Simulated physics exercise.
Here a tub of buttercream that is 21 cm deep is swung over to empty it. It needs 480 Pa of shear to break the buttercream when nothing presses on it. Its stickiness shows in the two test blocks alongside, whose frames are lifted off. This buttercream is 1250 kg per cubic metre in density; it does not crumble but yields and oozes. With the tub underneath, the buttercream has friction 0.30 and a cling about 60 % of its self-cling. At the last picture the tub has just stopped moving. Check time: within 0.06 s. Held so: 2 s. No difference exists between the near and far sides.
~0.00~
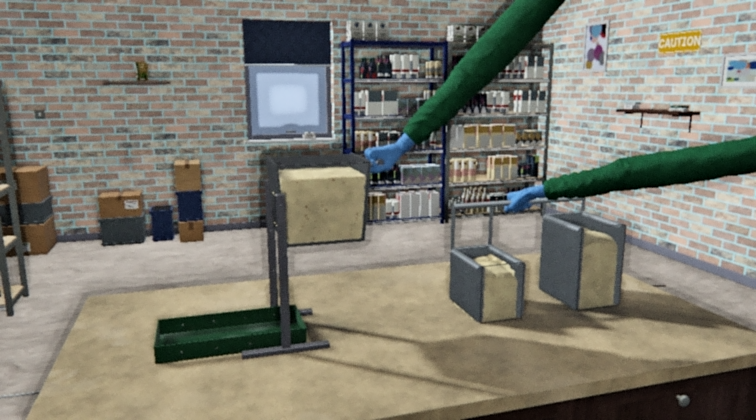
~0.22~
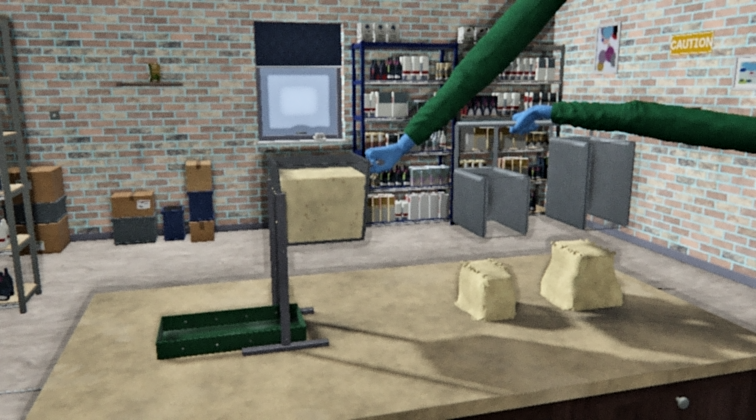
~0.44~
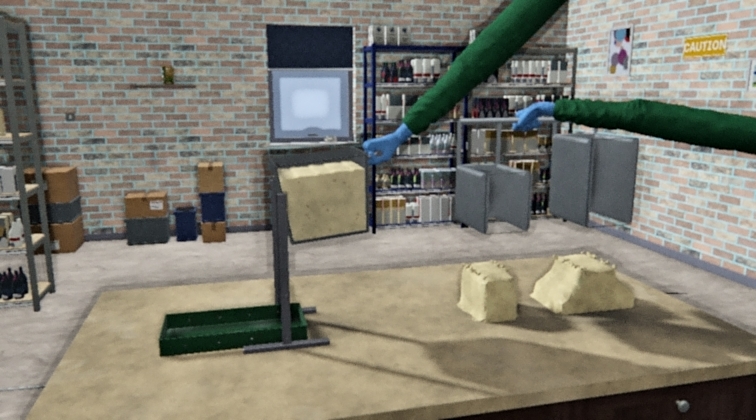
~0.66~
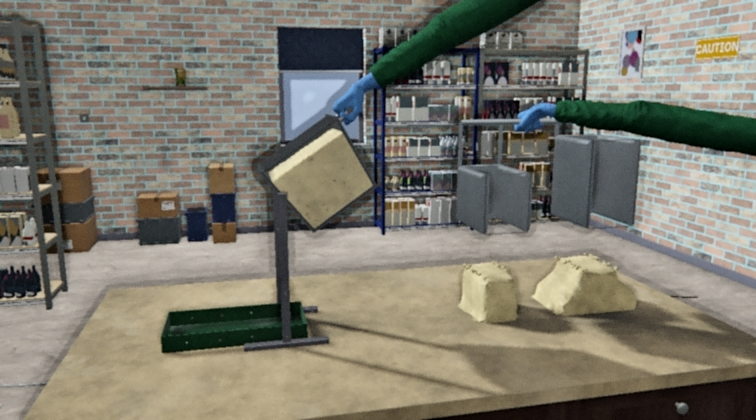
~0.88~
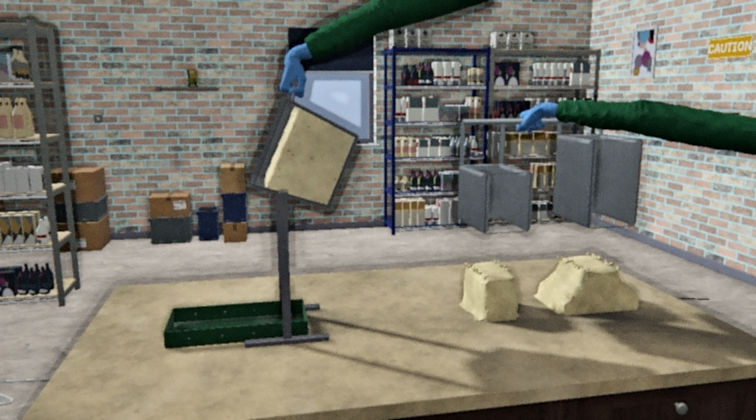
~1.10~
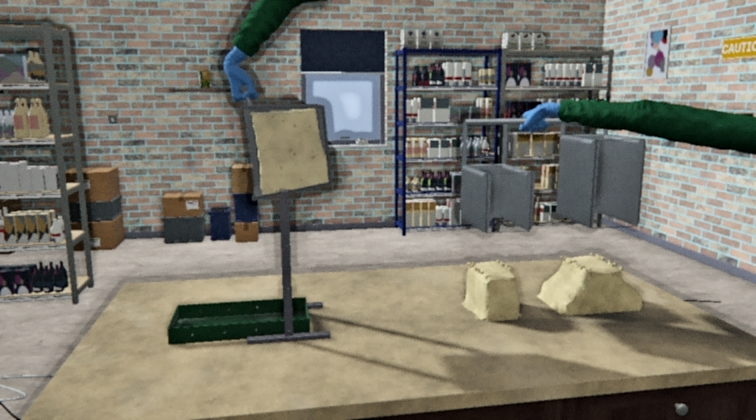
Metal plates rise off two pale blocks on a table, the right block slumping lower and wider, as one gloved hand swings a tub of pale material upward and leftward on its stand until its open face is nearly upright.
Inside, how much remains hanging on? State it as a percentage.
Some 36 percent remains.
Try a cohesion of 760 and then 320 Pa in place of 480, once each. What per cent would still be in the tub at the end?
45 in a hundred, followed by 30 in a hundred.
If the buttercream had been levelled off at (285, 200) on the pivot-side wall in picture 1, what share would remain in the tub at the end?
55 %.
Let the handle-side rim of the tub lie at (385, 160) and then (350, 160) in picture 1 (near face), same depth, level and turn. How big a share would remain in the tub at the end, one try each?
I'd say near 30 percent the first time and near 50 percent the second.
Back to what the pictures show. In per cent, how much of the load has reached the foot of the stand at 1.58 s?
Some 30 per cent.
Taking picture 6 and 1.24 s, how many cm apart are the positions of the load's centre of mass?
I'd put the distance at about 6 centimetres.
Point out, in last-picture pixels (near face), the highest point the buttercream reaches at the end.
Around (300, 161).
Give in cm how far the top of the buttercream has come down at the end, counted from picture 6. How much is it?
The top ends up some 14 cm below its level in the last picture.
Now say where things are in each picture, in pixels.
The first picture shows handle-side rim at (368, 162), tilt 0 degrees; top of the buttercream at (287, 179); blocks stand 15 cm, 23 cm (left to right).
The second picture shows handle-side rim at (367, 162), tilt 0 degrees; top of the buttercream at (287, 179); blocks stand 14 cm, 19 cm (left to right).
The third picture shows handle-side rim at (365, 154), tilt 6 degrees; top of the buttercream at (359, 169); blocks stand 14 cm, 15 cm (left to right).
The fourth picture shows handle-side rim at (335, 119), tilt 35 degrees; top of the buttercream at (339, 135); blocks stand 14 cm, 15 cm (left to right).
The fifth picture shows handle-side rim at (285, 101), tilt 67 degrees; top of the buttercream at (298, 111); blocks stand 14 cm, 15 cm (left to right).
The sixth picture shows handle-side rim at (242, 109), tilt 95 degrees; top of the buttercream at (310, 111); blocks stand 14 cm, 15 cm (left to right).
After 1.24 s, the tub is at 95 degrees and holds 85 %.
After 1.41 s, the tub is at 95 degrees and holds 47 %.
After 1.58 s, the tub is at 95 degrees and holds 37 %.
After 1.75 s, the tub is at 95 degrees and holds 36 %.
After 3.10 s, at the end, the tub is at 95 degrees and holds 36 %.
